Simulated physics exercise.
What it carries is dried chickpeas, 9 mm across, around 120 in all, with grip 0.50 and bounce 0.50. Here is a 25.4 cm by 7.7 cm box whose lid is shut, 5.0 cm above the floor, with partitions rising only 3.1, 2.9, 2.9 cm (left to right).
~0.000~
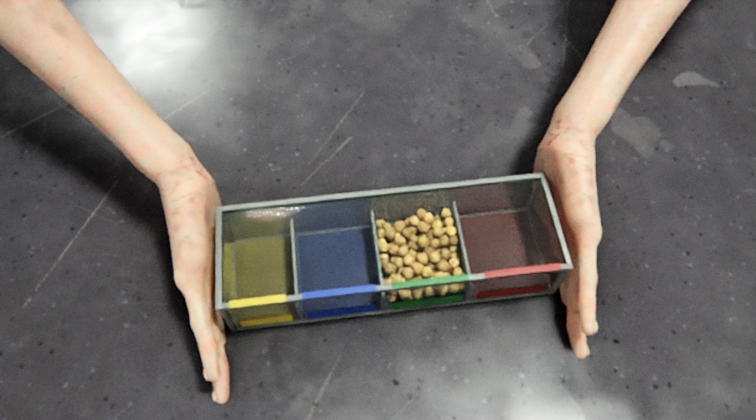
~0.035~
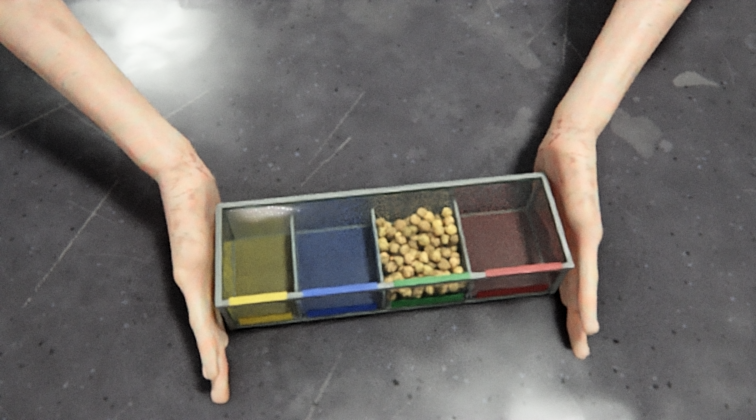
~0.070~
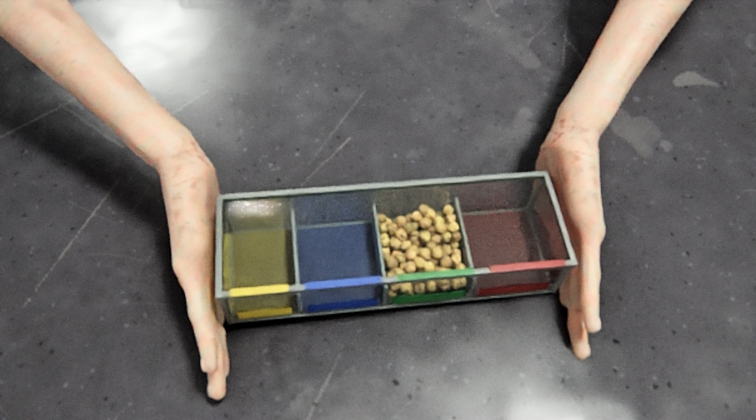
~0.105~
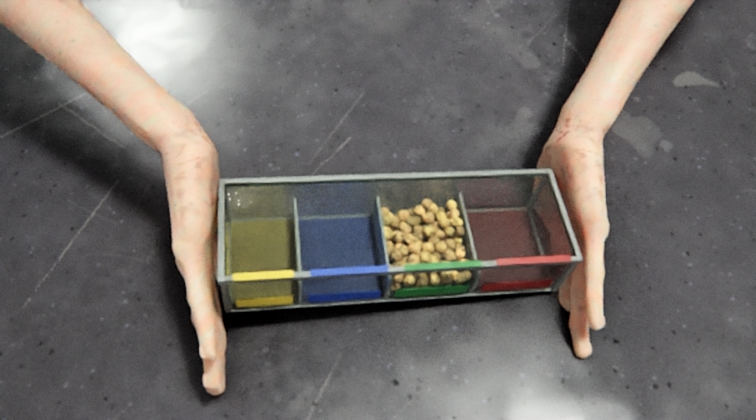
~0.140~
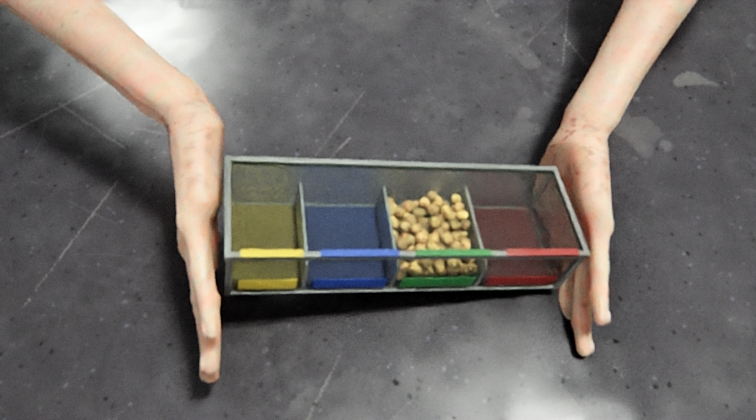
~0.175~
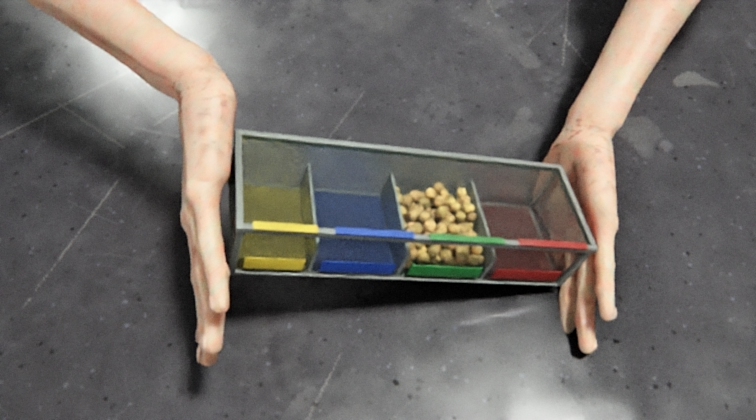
Two hands held a clear divided box with chickpeas in its green section, then raised it slightly off the dark surface and tilted it, the left end rising higher than the right.
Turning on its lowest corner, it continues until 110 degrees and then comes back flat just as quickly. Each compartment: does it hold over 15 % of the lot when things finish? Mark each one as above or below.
Marked: Red above; blue below; green above; yellow below.
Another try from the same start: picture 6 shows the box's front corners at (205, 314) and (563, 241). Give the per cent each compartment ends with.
Each compartment ends like this: Red 0 per cent, blue 25 per cent, green 25 per cent, yellow 50 per cent.
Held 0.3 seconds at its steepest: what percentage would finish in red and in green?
Final amounts would be red 65% and green 35%.
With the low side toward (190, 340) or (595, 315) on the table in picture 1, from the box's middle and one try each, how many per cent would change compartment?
That would be close to 75 per cent, then close to 60 per cent.
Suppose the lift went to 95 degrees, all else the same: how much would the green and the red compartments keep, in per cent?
In per cent, green gets 65 and red gets 35.
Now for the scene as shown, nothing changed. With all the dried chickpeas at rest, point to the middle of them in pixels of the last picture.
Close to pixel (494, 232).
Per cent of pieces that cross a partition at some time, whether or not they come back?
65 per cent or so.
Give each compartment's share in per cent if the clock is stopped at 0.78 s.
Red 40; blue 0; green 60; yellow 0.
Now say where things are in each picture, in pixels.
Box tilt 0 degrees, front corners at (222, 304) and (566, 265); green 100 %, in the first picture.
Box tilt 1 degrees, front corners at (222, 302) and (567, 264), in the second picture.
Box tilt 4 degrees, front corners at (222, 293) and (570, 262), lowest corner right back, in the third picture.
Box tilt 8 degrees, front corners at (224, 278) and (576, 257), lowest corner right back, in the fourth picture.
Box tilt 14 degrees, front corners at (231, 253) and (583, 252), lowest corner right back, in the fifth picture.
Box tilt 20 degrees, front corners at (243, 225) and (590, 247), lowest corner right back; green 100 %. Its pace works out near 170 degrees a second, in the sixth picture.
After 0.78 s, tilt 110 degrees; red 40 %, green 60 %.
Then, at 1.18 s, tilt 48 degrees; red 60 %, green 40 %.
Then, at 1.67 s, tilt 0 degrees; red 65 %, green 35 %.
At rest (2.3 s), red 65 %, blue 0 %, green 35 %, yellow 0 %.
